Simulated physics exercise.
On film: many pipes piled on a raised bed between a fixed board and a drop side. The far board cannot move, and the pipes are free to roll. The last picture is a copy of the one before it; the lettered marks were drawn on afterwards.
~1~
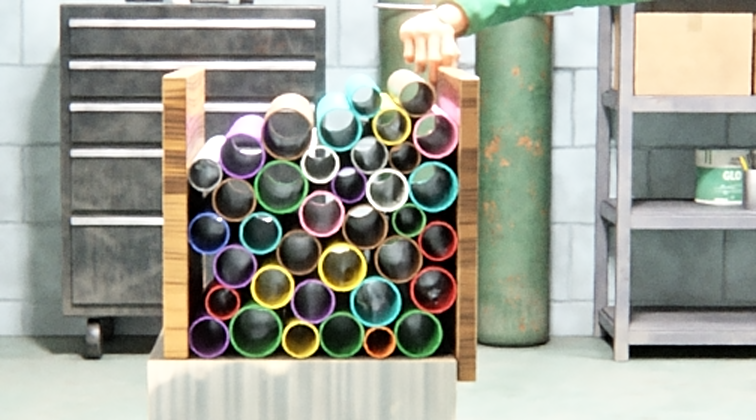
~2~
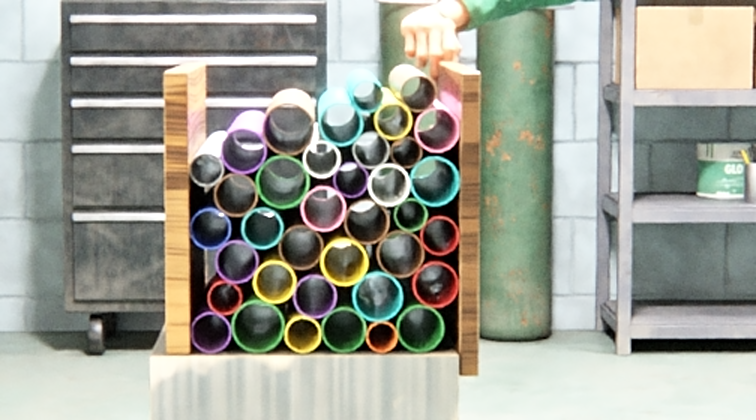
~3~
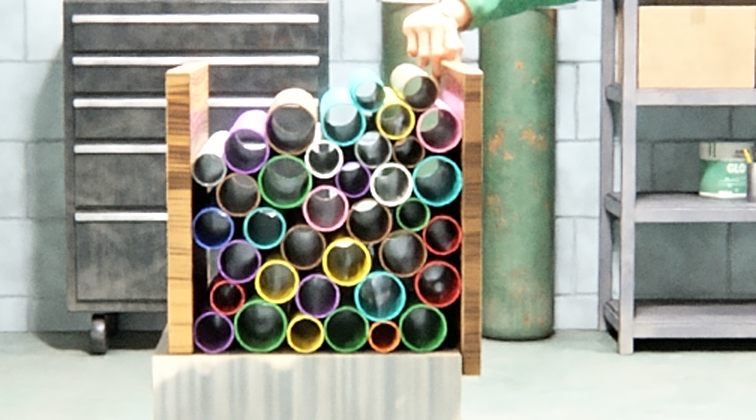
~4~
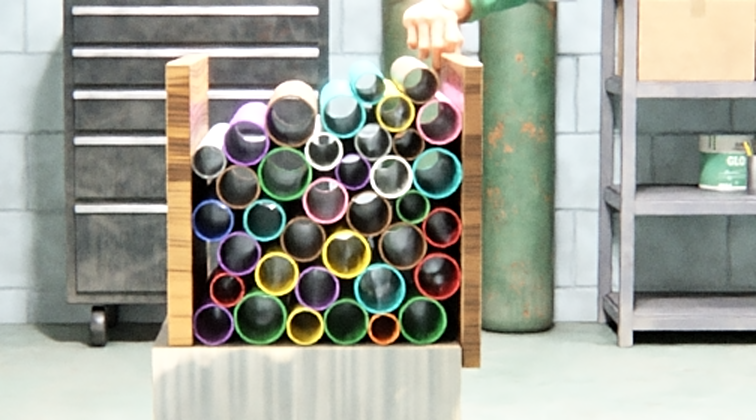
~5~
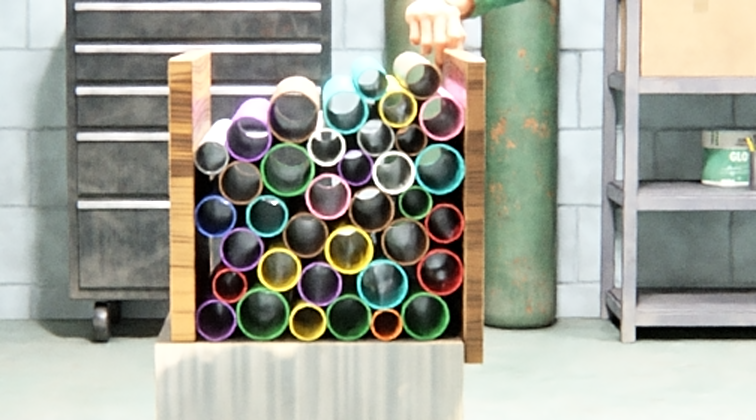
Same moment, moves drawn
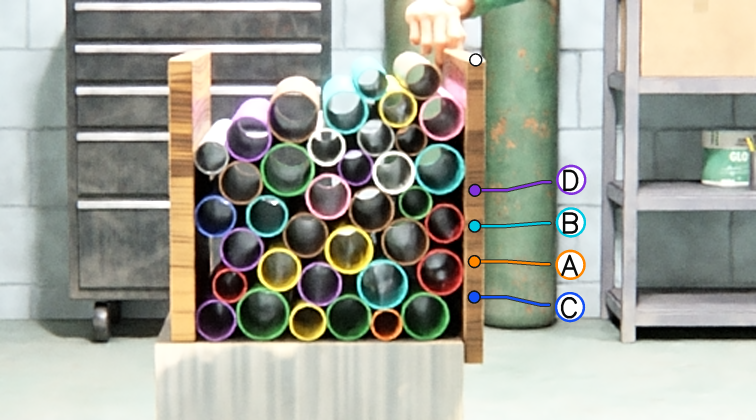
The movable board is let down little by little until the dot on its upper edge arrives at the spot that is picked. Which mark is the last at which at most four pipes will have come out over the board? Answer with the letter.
Lower it to D and no more.
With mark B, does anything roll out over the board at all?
Yes, at B.
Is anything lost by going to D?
Yes, at D.
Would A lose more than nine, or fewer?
It loses more than nine.
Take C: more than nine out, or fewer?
More than nine.
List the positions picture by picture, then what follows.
A red pipe (223, 302); a purple pipe (235, 266); a pink pipe (322, 214), in the first picture.
A pink pipe (324, 209); a green pipe (283, 182), in the second picture.
A yellow pipe (395, 120); a grey pipe (209, 169), in the third picture.
Side board (458, 197); a purple pipe (213, 324), in the fourth picture.
A green pipe (425, 316); a red pipe (230, 285); a purple pipe (242, 249), in the fifth picture.
On the marked copy, A at (475, 262); B at (475, 226); C at (475, 297); D at (475, 190); the white dot at (476, 60).
Taking D. A third of the way, top of the board (465, 122).
Two thirds of the way, top of the board (464, 189).
When it is over, top of the board (464, 189), two out over the board.
As for the rest, A more than four out over the board; B more than four out over the board; C more than four out over the board.
